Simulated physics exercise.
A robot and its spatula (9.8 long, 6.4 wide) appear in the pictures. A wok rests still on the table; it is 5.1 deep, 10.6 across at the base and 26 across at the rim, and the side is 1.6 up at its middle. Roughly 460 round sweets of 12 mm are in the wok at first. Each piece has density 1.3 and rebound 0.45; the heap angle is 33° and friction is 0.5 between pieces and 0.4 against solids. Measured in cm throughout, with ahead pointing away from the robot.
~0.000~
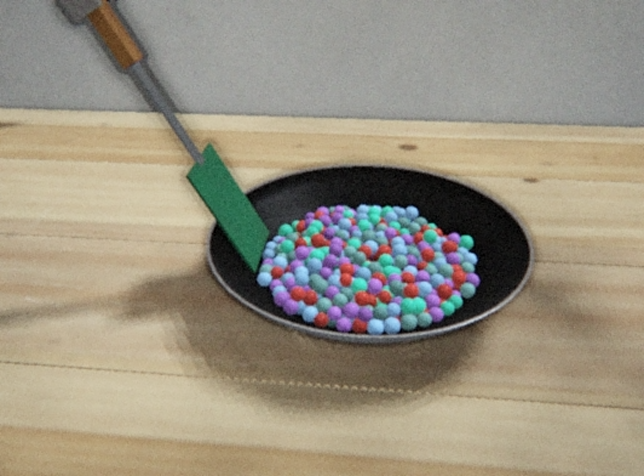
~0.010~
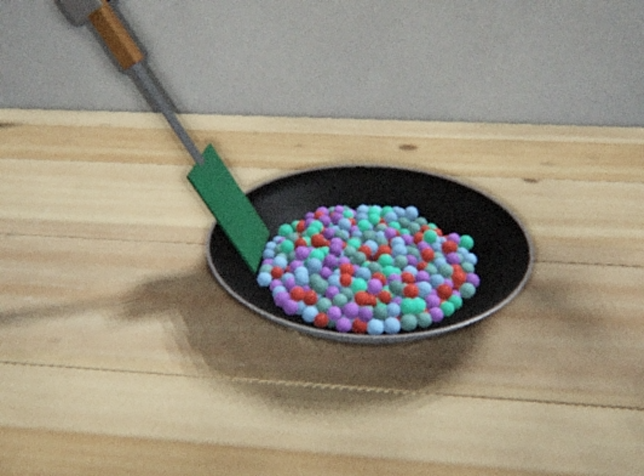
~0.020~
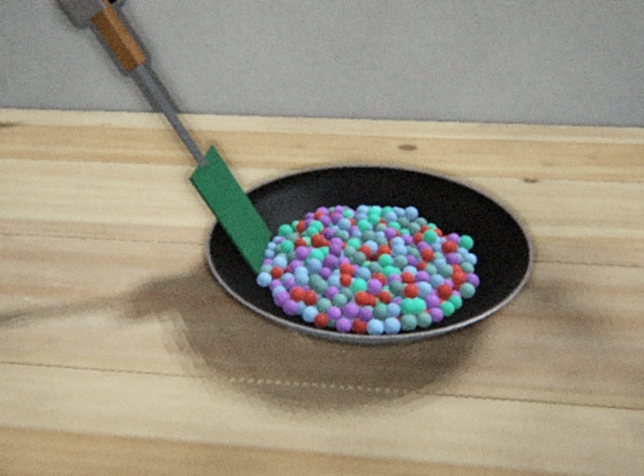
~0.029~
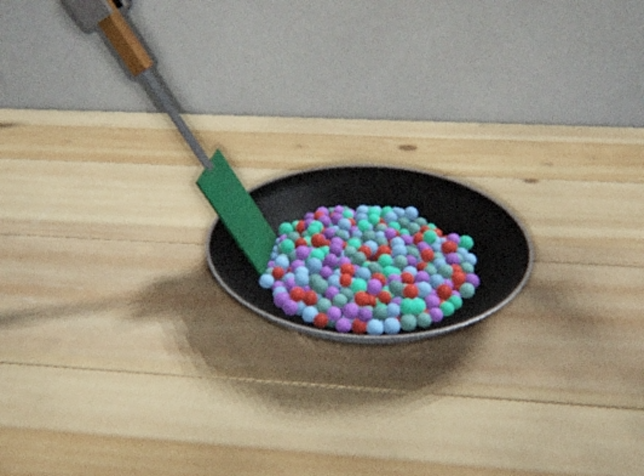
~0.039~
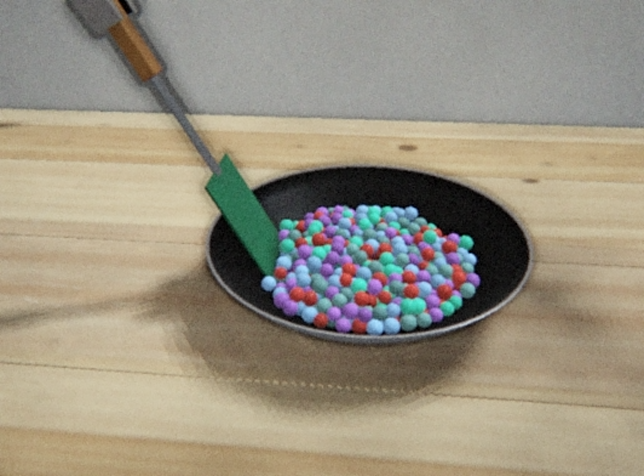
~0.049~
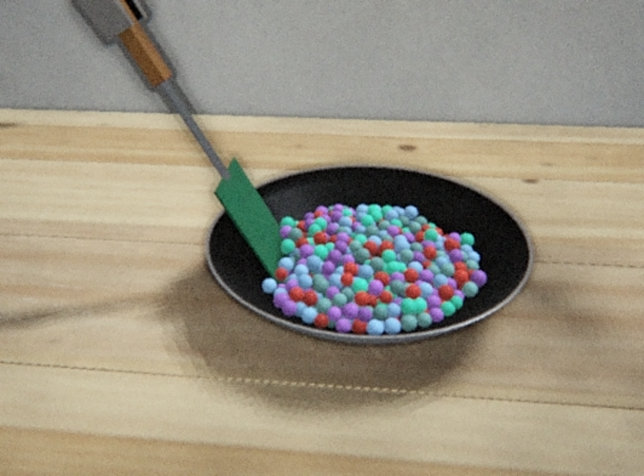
On a pale wooden tabletop before a plain grey wall, seen from slightly above by a camera that stays still, sits a round black pan. It holds a heap of small red, purple, light blue and green balls, with a green spatula on a grey and orange-brown handle slanting in from the upper left. The spatula shifts slightly rightward and down against the heap's left edge, barely nudging a few balls.
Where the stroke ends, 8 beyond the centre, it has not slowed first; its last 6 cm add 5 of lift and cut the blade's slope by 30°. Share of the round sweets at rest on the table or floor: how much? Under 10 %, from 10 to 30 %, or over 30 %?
From 10 to 30 %.
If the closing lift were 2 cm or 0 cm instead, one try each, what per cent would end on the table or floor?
First try around 15 percent, second try around 10 percent.
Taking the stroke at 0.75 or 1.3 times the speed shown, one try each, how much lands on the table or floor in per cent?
10 and 25 %.
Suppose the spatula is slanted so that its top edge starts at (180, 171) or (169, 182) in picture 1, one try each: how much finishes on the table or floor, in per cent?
About 20 and 15 per cent.
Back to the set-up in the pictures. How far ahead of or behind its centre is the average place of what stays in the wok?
The balance point lies close to 3.5 cm ahead.
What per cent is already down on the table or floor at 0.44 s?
Some 10 per cent.
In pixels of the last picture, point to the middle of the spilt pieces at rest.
(632, 287).
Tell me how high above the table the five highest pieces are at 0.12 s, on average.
Height: Approx. 5 cm.
After 0.12 s, sloping 62°, highest piece 6 above the table; 465 in the wok.
After 0.20 s, sloping 53°, highest piece 7 above the table; 464 in the wok, 1 on the blade or in flight.
After 0.44 s, sloping 32°, highest piece 8 above the table; 385 in the wok, 49 on the table or floor, 31 on the blade or in flight.
After 1.49 s, sloping 32°, highest piece 6 above the table; 385 in the wok, 80 on the table or floor.
At rest, 385 in the wok, 80 on the table or floor. That is 17 % on the table or floor.
